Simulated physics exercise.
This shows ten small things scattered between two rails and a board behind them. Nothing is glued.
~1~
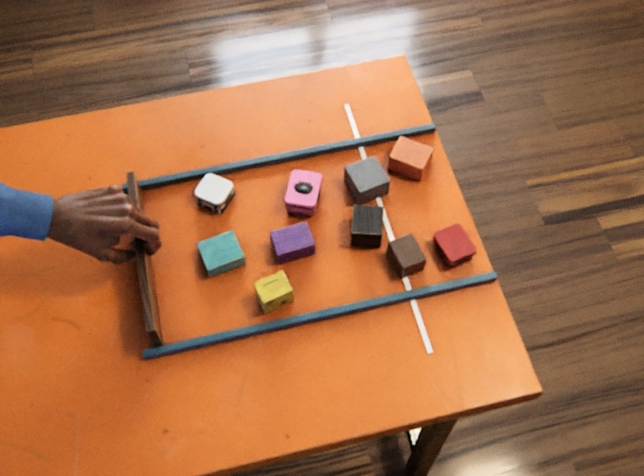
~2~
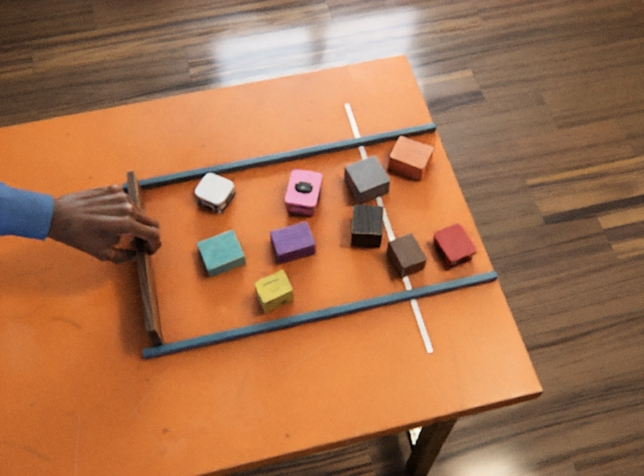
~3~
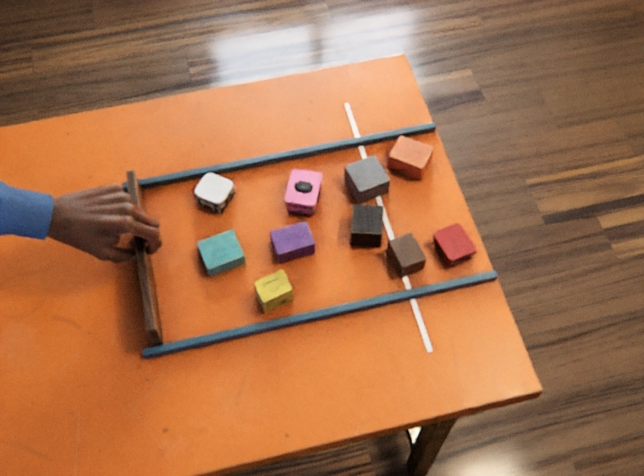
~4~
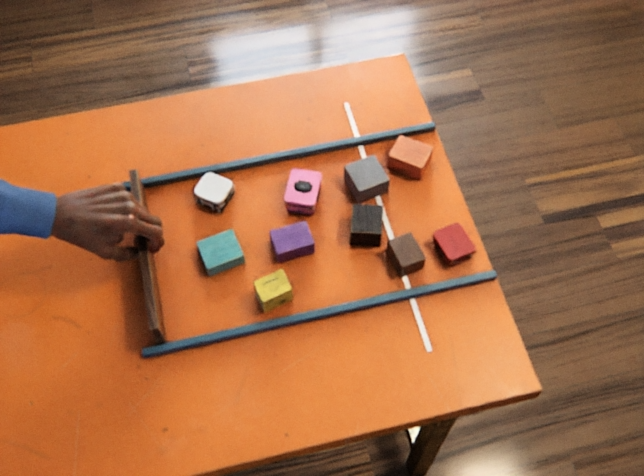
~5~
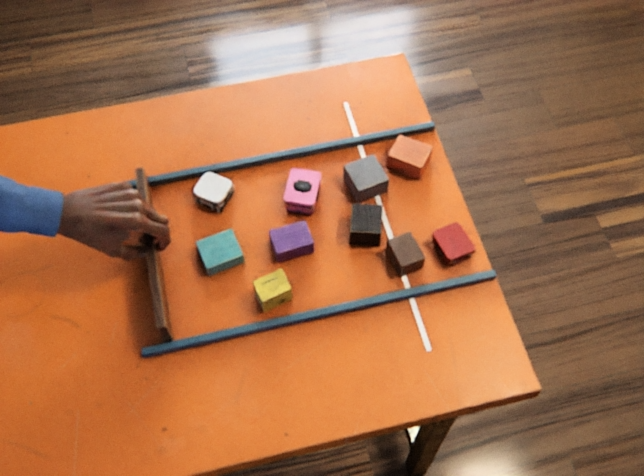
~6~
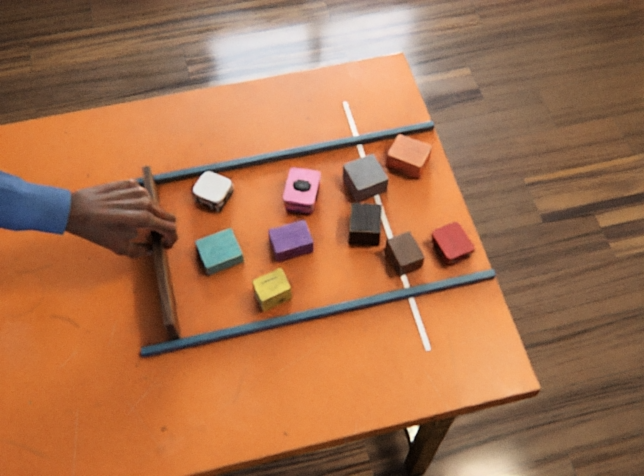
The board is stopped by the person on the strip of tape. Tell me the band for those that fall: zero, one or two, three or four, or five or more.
One or two spill over.
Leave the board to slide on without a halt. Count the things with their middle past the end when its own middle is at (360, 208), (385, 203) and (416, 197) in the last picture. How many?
The counts would come out as 0, 2 and 5.
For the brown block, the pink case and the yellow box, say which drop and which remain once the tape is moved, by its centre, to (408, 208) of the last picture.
First the brown block, which stays on top, then the pink case, which stays on top, and the yellow box, which stays on top.
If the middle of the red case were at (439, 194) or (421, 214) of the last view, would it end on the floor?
Order of tries: Off, off.
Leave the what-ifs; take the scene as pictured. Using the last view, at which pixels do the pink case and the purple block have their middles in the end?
(399, 182) and (442, 211), approximately.
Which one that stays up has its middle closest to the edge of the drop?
The foremost one is the orange block.
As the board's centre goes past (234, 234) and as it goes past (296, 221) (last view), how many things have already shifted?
That makes 3 at the first spot and 6 at the second.
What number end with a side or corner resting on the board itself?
Result: 4 in all.
A little later, none off yet; red case at rest near (452, 244); orange block at rest near (409, 156); brown block at rest near (405, 254).
When it is over, the number that fall off is one or two; down, black block.
